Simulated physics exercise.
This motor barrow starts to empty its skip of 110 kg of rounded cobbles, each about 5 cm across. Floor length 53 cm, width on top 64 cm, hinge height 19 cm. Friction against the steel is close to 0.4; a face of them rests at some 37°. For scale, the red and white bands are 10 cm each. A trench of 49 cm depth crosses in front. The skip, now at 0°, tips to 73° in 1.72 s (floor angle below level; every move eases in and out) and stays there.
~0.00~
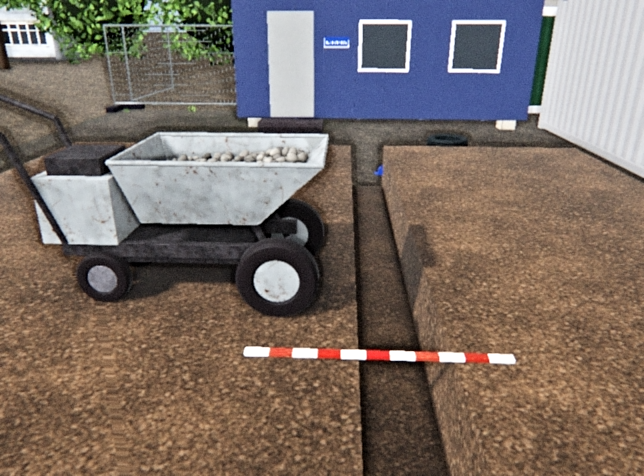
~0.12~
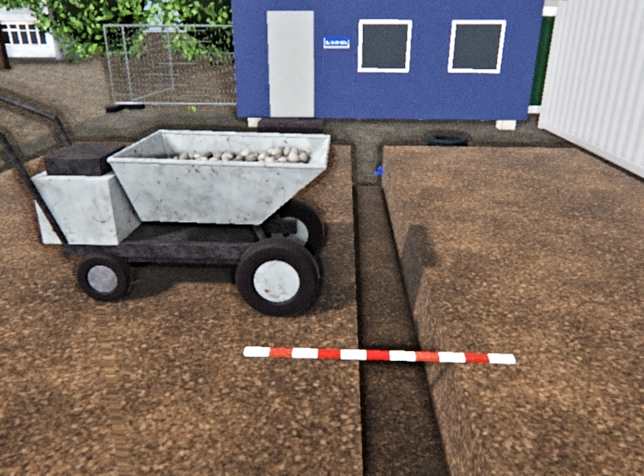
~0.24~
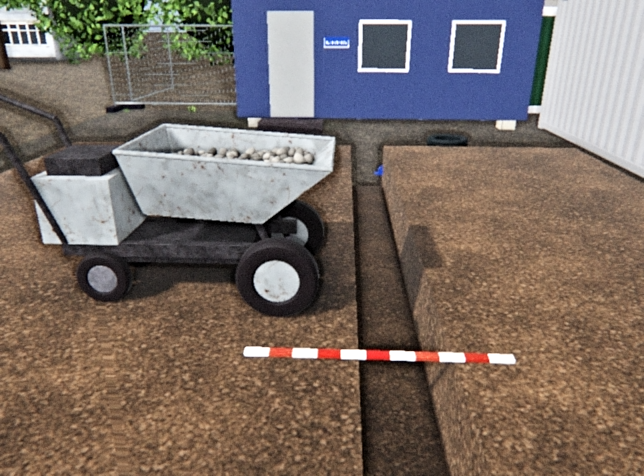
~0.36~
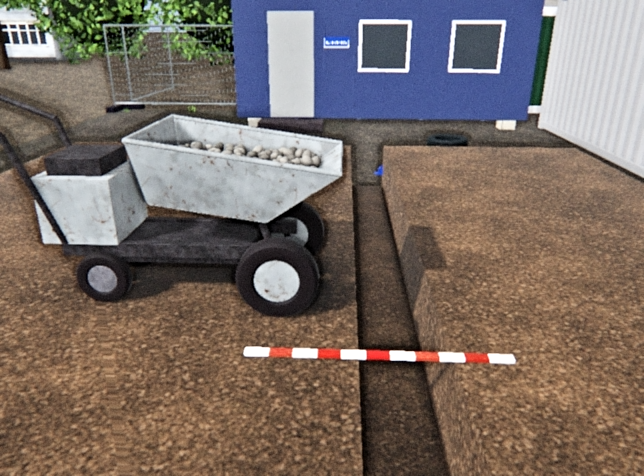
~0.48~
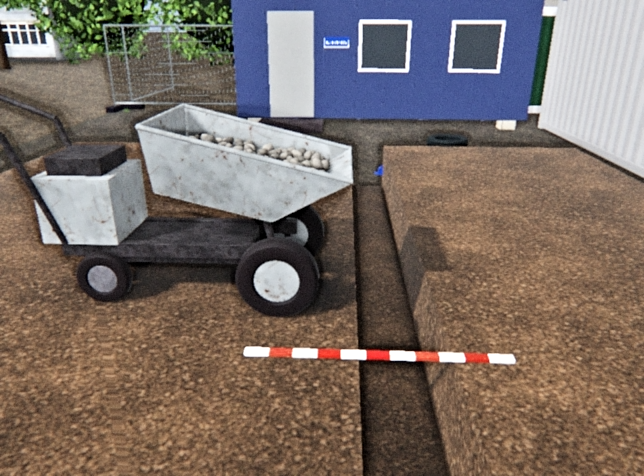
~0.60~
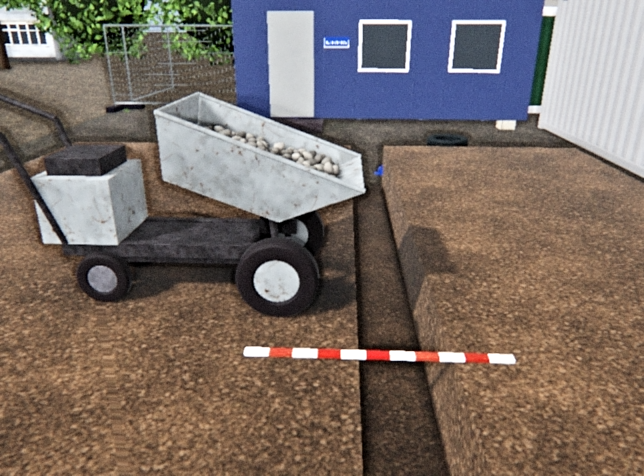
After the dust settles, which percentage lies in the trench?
Roughly 56 per cent ends in the trench.
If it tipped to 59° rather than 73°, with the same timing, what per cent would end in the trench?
It would be near 65 per cent.
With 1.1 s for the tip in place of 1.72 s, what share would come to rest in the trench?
It would be near 50 per cent.
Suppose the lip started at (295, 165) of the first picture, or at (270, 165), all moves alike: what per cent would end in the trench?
First some 90, then 100 per cent.
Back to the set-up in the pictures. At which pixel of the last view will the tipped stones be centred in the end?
Their middle is at about (420, 351).
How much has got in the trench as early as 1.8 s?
About 35 per cent by then.
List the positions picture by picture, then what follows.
In the first picture, the skip is at 0°, its lip at (323, 166); the top of the load is at (276, 156).
In the second picture, lip at (325, 167), floor tilted 1°, highest stones at (275, 155); the stones move at 0.1 m/s on average.
In the third picture, lip at (332, 170), floor tilted 4°, highest stones at (223, 156); the stones move at 0.3 m/s on average.
In the fourth picture, the skip is at 8°, its lip at (341, 175); the top of the load is at (200, 150); the stones move at 0.4 m/s on average.
In the fifth picture, lip at (352, 182), floor tilted 14°, highest stones at (197, 141); the stones move at 0.5 m/s on average.
In the sixth picture, the skip is at 20°, its lip at (364, 191); the top of the load is at (208, 132); the stones move at 0.5 m/s on average.
After 1.3 s the floor is at 62°; 99 % in the skip, 1 % in the trench; the foremost stones are at (408, 244).
After 1.8 s the floor is at 73°; 27 % in the skip, 37 % in the trench, 36 % past the trench; the foremost stones are at (530, 294).
After 2.2 s the floor is at 73°; 3 % in the skip, 52 % in the trench, 44 % past the trench; the foremost stones are at (594, 304).
After 4.1 s the floor is at 73°; 0 % in the skip, 56 % in the trench, 44 % past the trench; the foremost stones are at (615, 301).
